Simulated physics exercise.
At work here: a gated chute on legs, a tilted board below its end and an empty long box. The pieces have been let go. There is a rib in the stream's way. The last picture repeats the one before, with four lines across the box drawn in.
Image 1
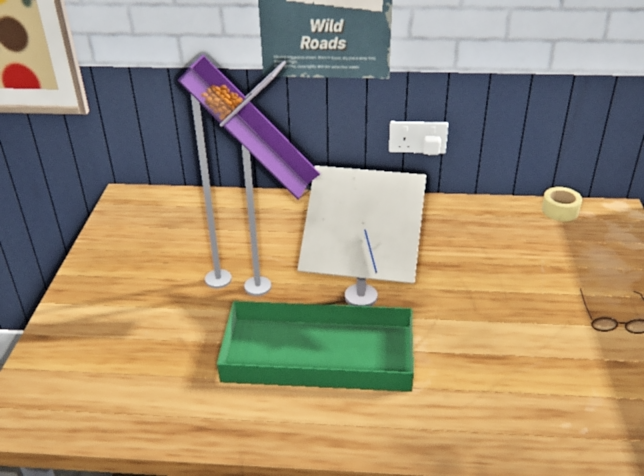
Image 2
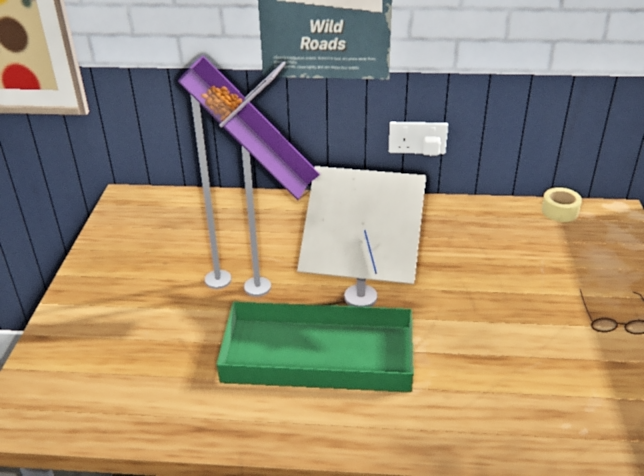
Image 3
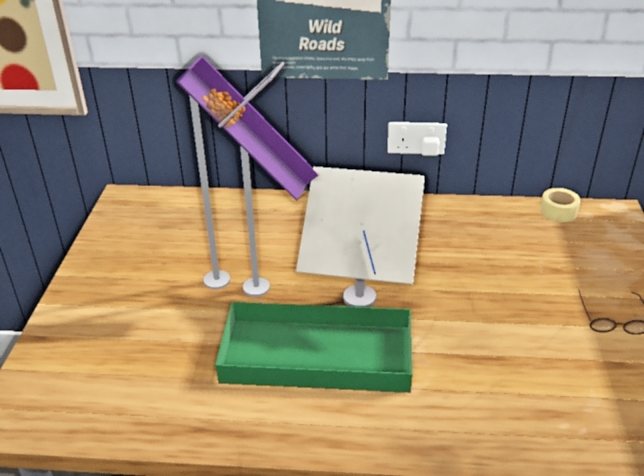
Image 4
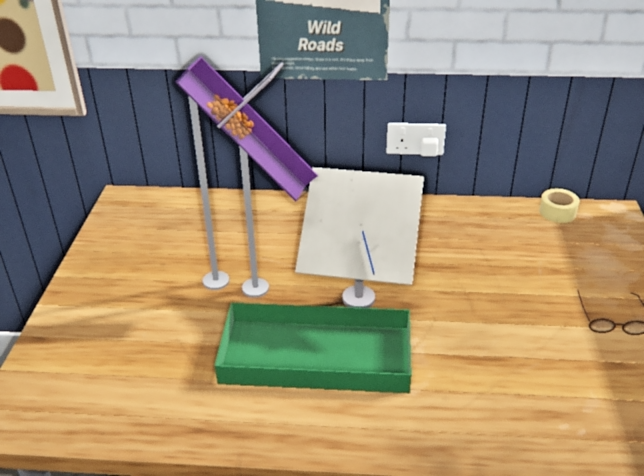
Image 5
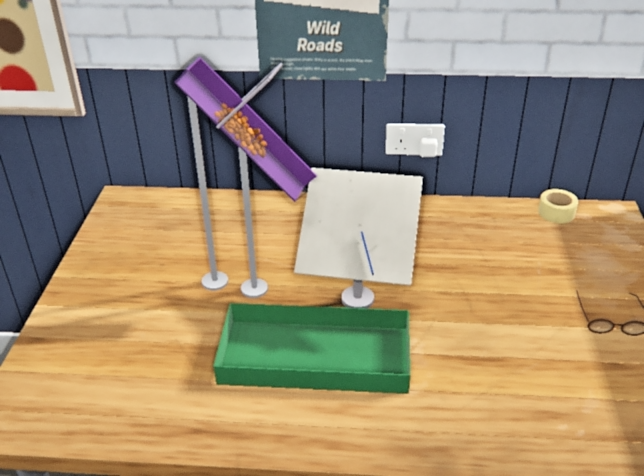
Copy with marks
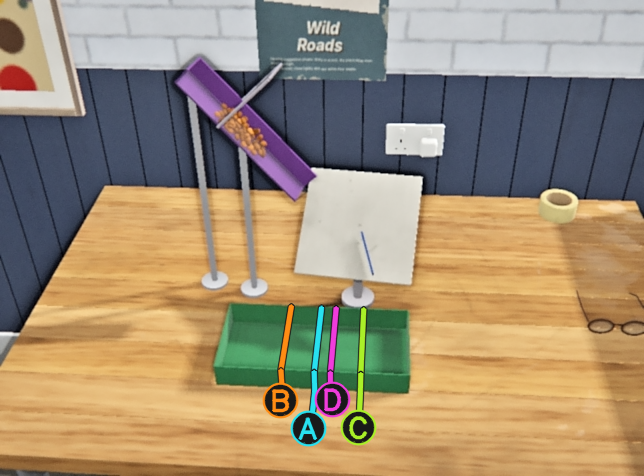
Small orange-brown bits slid down a steep purple chute on legs, slowly at first, passing beneath a thin grey bar, while the tilted white board and the empty green box below stayed still.
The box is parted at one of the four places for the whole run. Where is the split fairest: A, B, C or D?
C is best.
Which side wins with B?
Right.
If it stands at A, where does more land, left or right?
The right side.
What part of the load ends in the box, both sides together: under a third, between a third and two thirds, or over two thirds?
Over two thirds.
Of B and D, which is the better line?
D it is.
On the marked copy, line A crosses the front rim at (314, 371); line B crosses the front rim at (281, 369); line C crosses the front rim at (360, 373); line D crosses the front rim at (330, 371).
With A, of what is caught, a small share on the left of the divider, all but a few on the right.
With B, of what is caught, none at all on the left of the divider, the whole lot on the right.
With C, of what is caught, close to two thirds on the left of the divider, close to a third on the right.
With D, of what is caught, close to a quarter on the left of the divider, the bulk on the right.
